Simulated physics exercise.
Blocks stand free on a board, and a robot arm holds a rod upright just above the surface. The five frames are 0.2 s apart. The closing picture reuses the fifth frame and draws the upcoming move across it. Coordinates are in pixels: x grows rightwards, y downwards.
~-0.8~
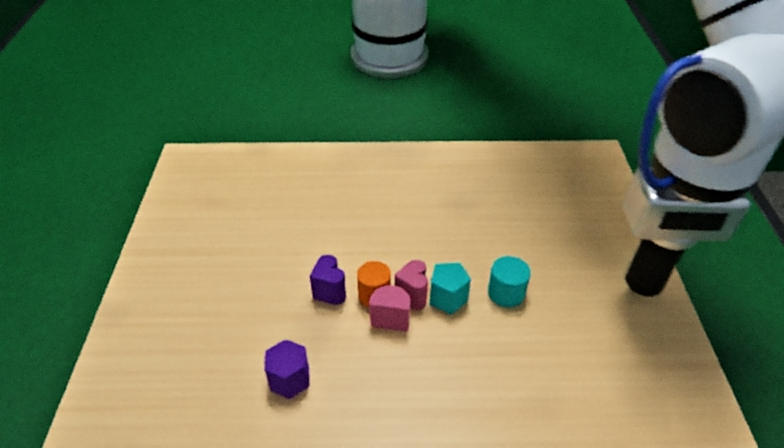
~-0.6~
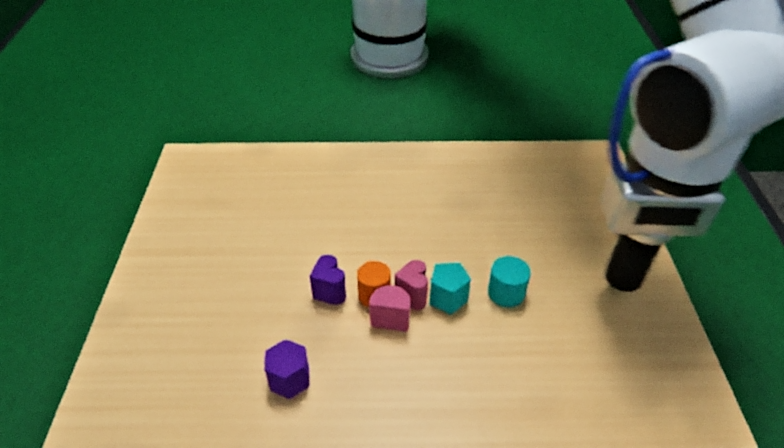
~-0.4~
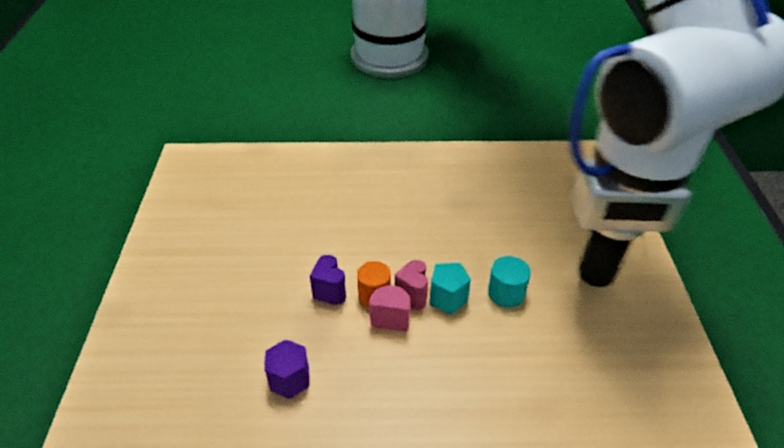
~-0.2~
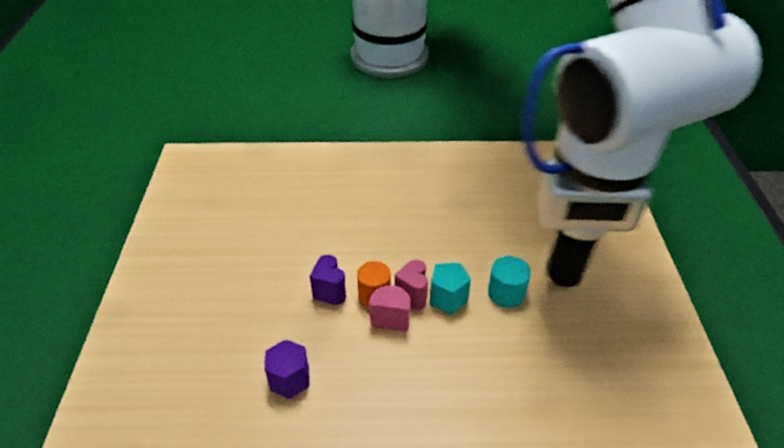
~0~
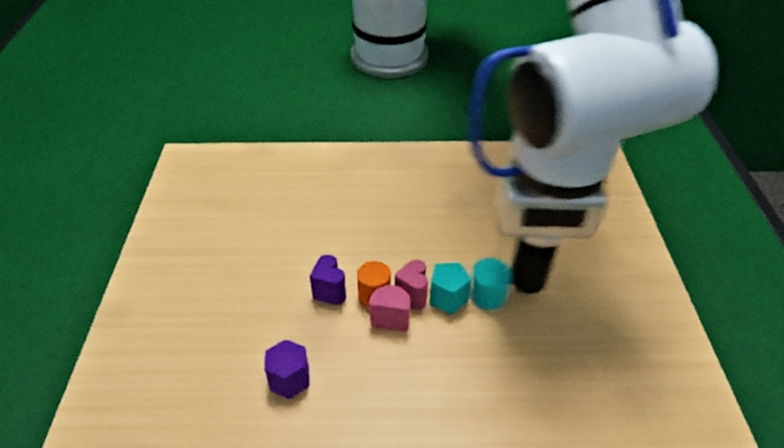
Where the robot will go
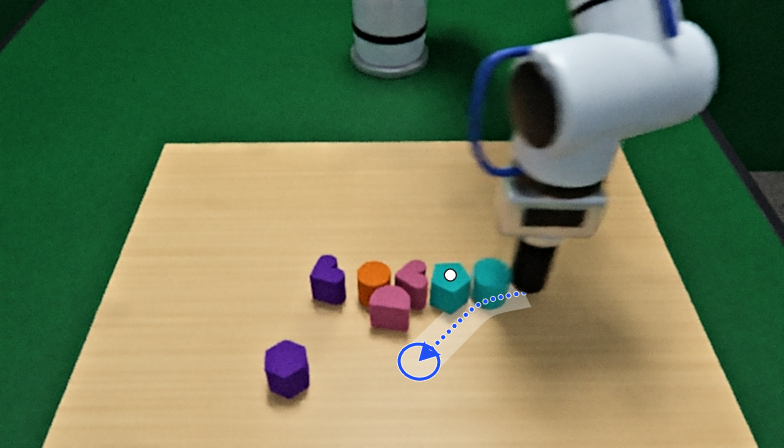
On a wooden board, a robot arm moves left and nudges a turquoise cylinder left.
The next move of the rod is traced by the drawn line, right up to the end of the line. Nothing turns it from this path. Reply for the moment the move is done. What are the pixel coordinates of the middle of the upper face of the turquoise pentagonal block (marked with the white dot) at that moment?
The middle of the upper face of the turquoise pentagonal block will lie at about (365, 289) in the picture.
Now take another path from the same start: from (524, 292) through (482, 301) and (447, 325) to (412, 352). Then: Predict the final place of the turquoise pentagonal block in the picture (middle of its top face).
Final place: (352, 293).
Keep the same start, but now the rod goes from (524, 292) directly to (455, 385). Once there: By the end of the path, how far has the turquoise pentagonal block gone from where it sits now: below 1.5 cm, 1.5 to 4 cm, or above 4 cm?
Verdict: From 1.5 to 4 cm.
Drawn move, from (524, 292) via (482, 303) and (451, 330), ending at (419, 361); the dot is on the turquoise pentagonal block.
On the path given first. One third of the way, rod (483, 291); orange cylinder (361, 270); pink D-shaped block (376, 302); pink heart block (393, 266), turned 55° clockwise; turquoise pentagonal block (408, 288), turned 30° clockwise; turquoise cylinder (447, 287).
Two thirds of the way, rod (451, 318); orange cylinder (355, 266); pink D-shaped block (343, 308), turned 15° anticlockwise; pink heart block (390, 264), turned 80° clockwise; turquoise pentagonal block (375, 291), turned 35° clockwise; turquoise cylinder (412, 303).
At the end, rod (420, 349); orange cylinder (354, 264); pink D-shaped block (331, 309), turned 30° anticlockwise; pink heart block (390, 264), turned 80° clockwise; turquoise pentagonal block (365, 289), turned 60° clockwise; turquoise cylinder (386, 319).
